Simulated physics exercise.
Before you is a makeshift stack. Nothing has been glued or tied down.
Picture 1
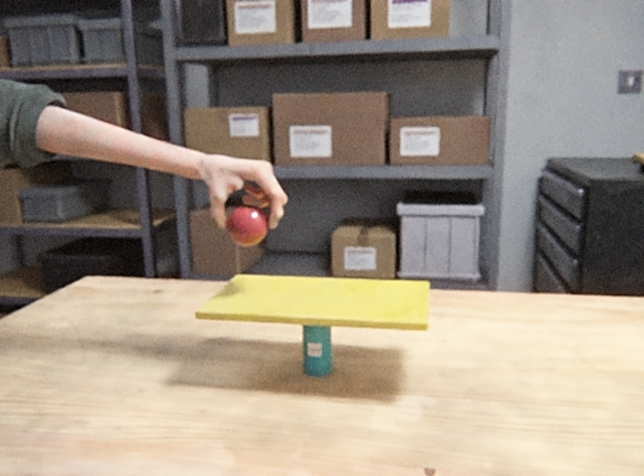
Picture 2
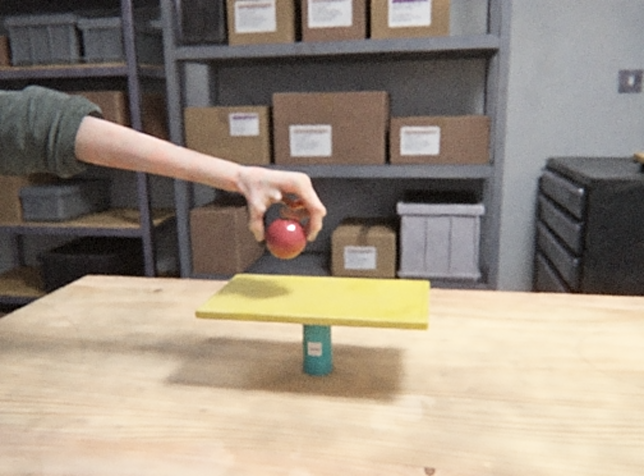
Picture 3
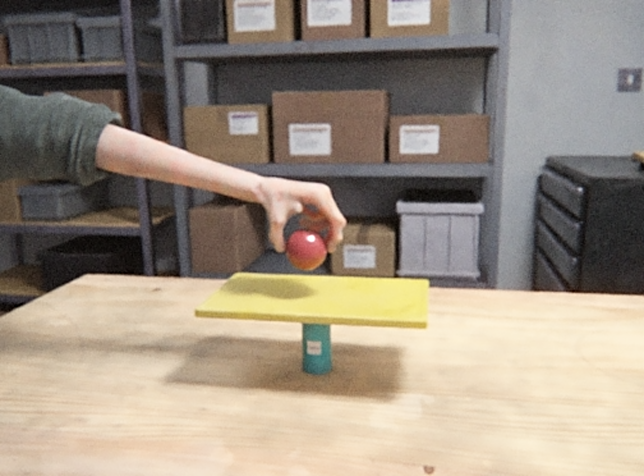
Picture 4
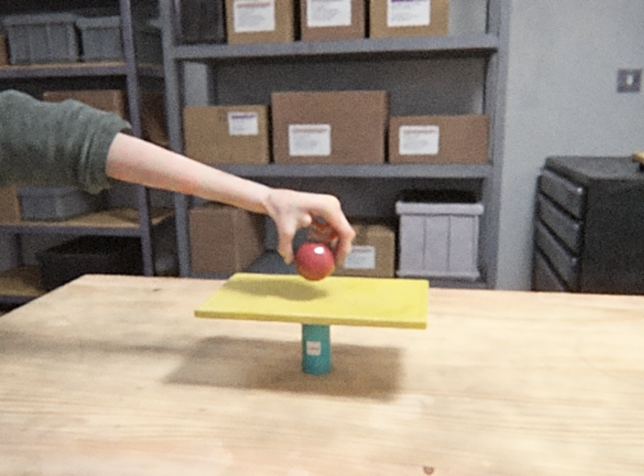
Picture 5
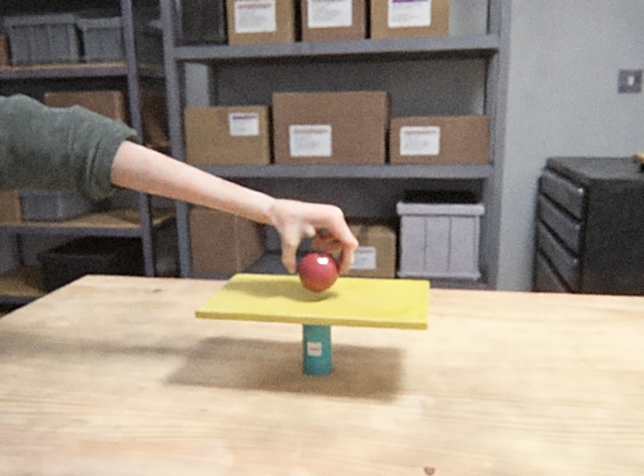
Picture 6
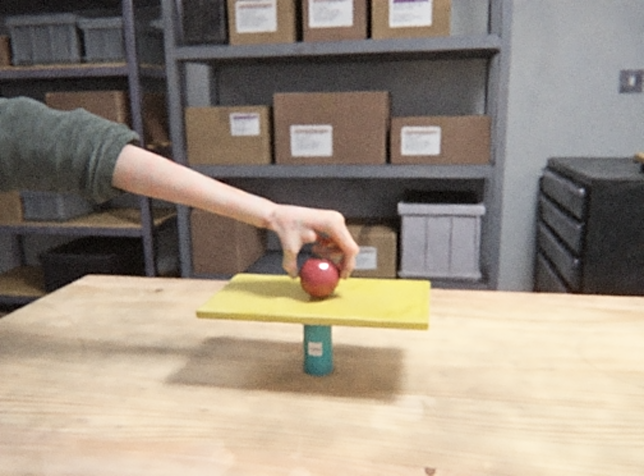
A hand lowers a red tomato onto a yellow board resting on a turquoise shaker.
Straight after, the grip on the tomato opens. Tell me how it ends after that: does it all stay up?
Yes.
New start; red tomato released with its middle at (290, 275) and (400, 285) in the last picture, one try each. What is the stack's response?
In case one it stays upright, while in case two it tumbles.
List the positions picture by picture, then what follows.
The first frame shows coming down; red tomato (248, 225); turquoise shaker (317, 338).
The second frame shows coming down; red tomato (286, 238); turquoise shaker (317, 337).
The third frame shows coming down; red tomato (306, 249); turquoise shaker (317, 336).
The fourth frame shows coming down; red tomato (315, 261); turquoise shaker (316, 336).
The fifth frame shows coming down; red tomato (319, 271); turquoise shaker (317, 337).
The sixth frame shows in place under the hand; red tomato (320, 276); turquoise shaker (318, 337).
Then, 0.20 s on from there, no change.
Then, 0.40 s on from there, red tomato resting near (320, 277).
In the end, all 3 unmoved. At the end, from the last picture's camera, red tomato near (320, 277). The stack stays up.
